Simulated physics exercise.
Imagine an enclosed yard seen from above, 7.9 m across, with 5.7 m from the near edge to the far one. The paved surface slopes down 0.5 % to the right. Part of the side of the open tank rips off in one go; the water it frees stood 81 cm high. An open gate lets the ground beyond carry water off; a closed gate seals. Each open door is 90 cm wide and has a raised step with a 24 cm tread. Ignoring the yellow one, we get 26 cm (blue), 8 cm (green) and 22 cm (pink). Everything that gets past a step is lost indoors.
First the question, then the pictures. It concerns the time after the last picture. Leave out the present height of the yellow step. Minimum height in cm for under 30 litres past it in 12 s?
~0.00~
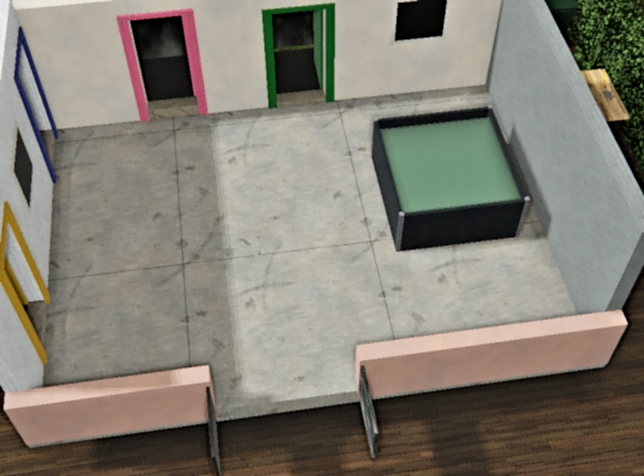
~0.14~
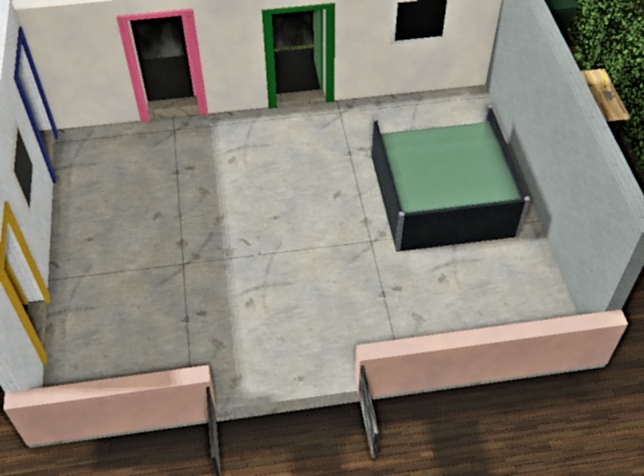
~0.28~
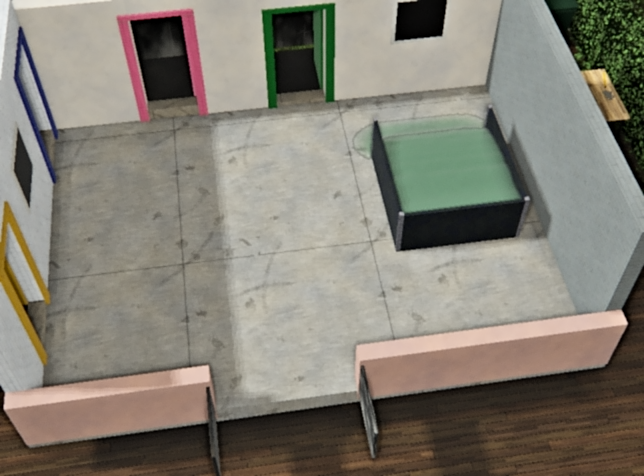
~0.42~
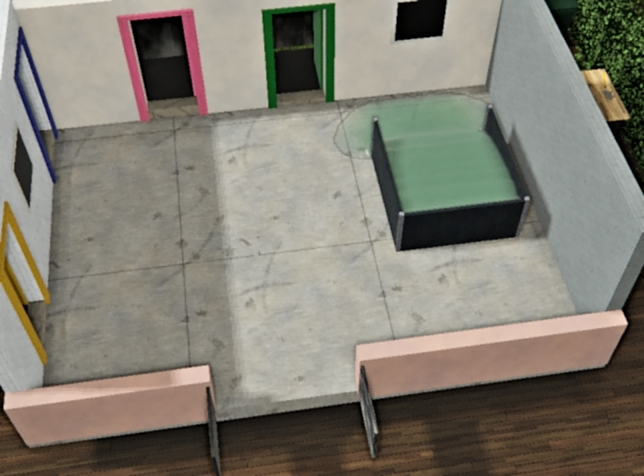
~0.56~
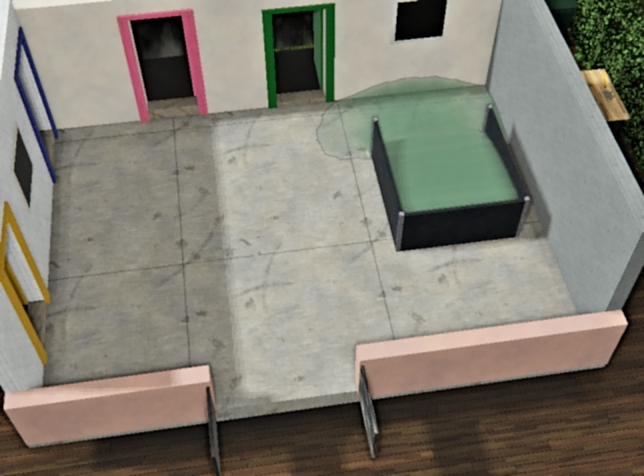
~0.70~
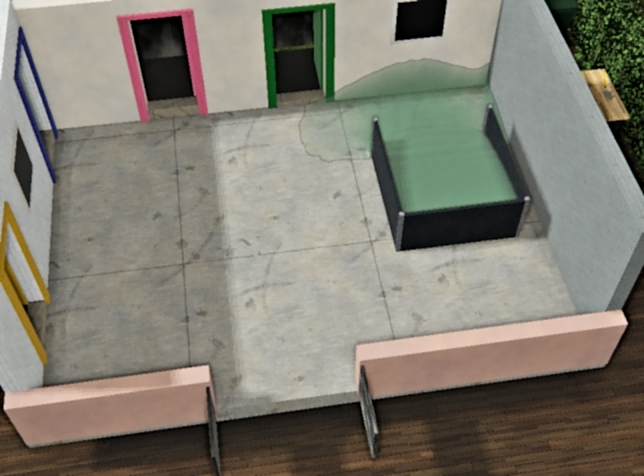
Approx. 6.5 cm.
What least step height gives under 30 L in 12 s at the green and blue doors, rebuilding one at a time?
Roughly 13.0 cm for the green door and roughly 16 cm for the blue door.
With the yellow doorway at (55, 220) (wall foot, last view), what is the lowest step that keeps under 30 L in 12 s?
About 11.0 cm.
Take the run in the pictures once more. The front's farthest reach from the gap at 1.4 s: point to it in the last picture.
Near pixel (219, 116).
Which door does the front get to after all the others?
Yellow, last of all.
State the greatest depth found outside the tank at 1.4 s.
64 cm.
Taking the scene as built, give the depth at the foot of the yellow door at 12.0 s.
7.0 cm.
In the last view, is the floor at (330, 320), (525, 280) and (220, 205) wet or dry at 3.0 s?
In that order: Still dry, wet, wet.
After 1.4 s water covers 15 % of the floor, deepest (64 cm) near (479, 89); it has not reached the yellow door.
After 3.0 s water covers 50 % of the floor, deepest (37 cm) near (580, 345); it has not reached the yellow door.
After 12.0 s water covers 100 % of the floor, deepest (10 cm) near (400, 369); 7 cm at the yellow door, 0 litres in over its 14 cm step.
At the yellow door as built, the water arrived by 4.0 s and peaked near 12 cm at 9.0 s.
With a step of 5.5 cm, 41 litres would have come in within the 12 s; with 7 cm, 22 litres. So under 30 litres takes about 6.5 cm.
